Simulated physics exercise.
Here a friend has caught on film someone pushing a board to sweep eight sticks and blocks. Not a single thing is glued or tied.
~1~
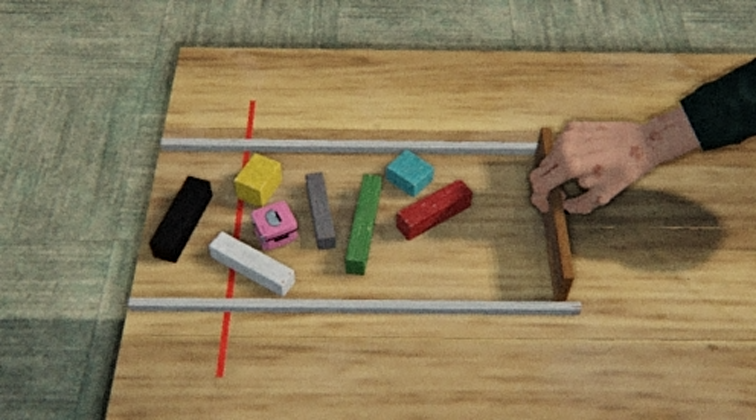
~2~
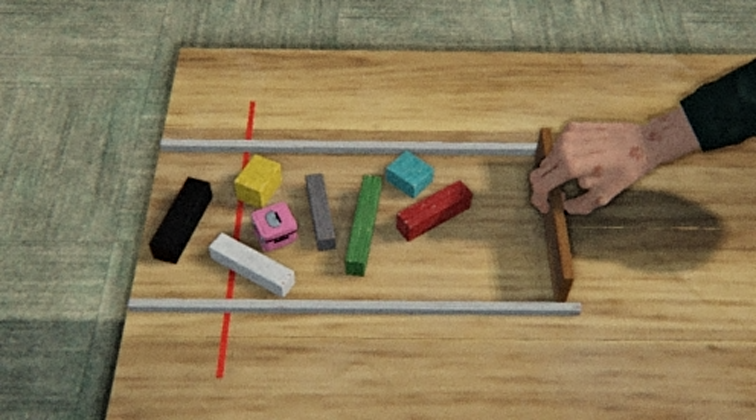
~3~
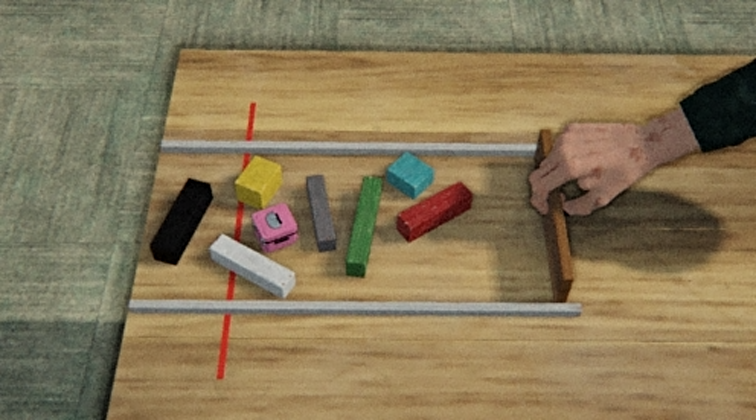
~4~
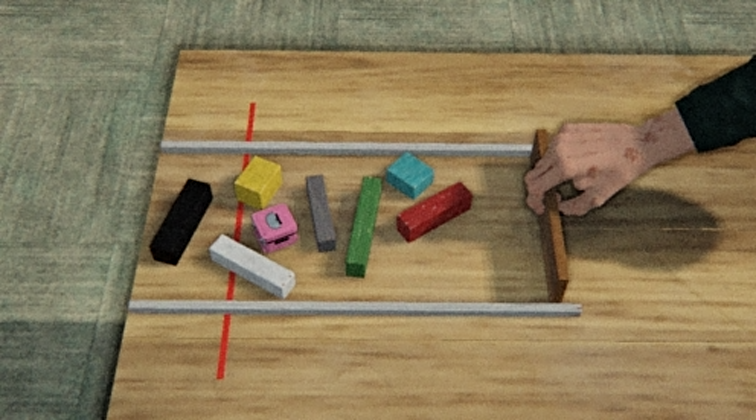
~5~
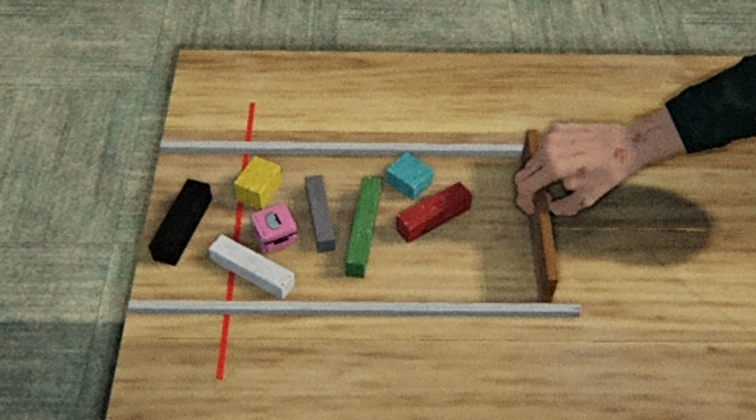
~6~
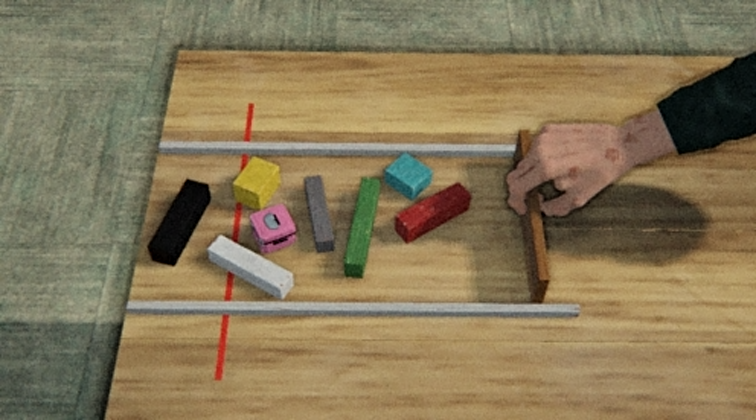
To begin with, a hand holds a wooden board upright at the right end of two pale rails, with eight colourful sticks and blocks scattered to its left around a red line. The hand then slides the board a short way left, while the pieces stay practically still, untouched.
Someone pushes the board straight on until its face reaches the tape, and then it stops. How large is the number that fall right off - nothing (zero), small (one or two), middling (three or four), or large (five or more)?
Small - one or two.
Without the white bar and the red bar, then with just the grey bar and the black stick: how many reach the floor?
First try 0, second try 0.
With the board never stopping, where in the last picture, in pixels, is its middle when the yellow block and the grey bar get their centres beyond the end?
For the yellow block, about (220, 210); for the grey bar, about (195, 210).
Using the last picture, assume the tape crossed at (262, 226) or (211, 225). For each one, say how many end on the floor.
Counts per try: 0 and 3.
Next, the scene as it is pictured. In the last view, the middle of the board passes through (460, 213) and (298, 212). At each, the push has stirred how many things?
Tally: First 1; then 7.
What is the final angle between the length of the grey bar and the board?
About 0°.
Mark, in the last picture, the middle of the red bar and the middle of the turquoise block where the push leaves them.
Result: One about (225, 221), other about (228, 162).
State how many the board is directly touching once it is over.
3 touch it.
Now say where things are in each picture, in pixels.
The first frame shows black stick (182, 219); yellow block (259, 181); white bar (252, 264); board (553, 212); tape (238, 223).
The second frame shows yellow block (259, 182); board (553, 212).
The third frame shows white bar (252, 266); red bar (435, 211).
The fourth frame shows black stick (182, 221); pink case (276, 229).
The fifth frame shows yellow block (258, 183); grey bar (320, 213).
The sixth frame shows black stick (181, 222); yellow block (257, 184); white bar (251, 267); board (530, 214); tape (237, 226).
Soon after, none off yet; black stick at rest near (181, 222); yellow block at rest near (257, 184); white bar at rest near (251, 267).
Then, none off yet; black stick at rest near (181, 222); yellow block moving near (251, 183); white bar at rest near (248, 269).
At rest, the number that fall off is one or two; fallen, black stick.
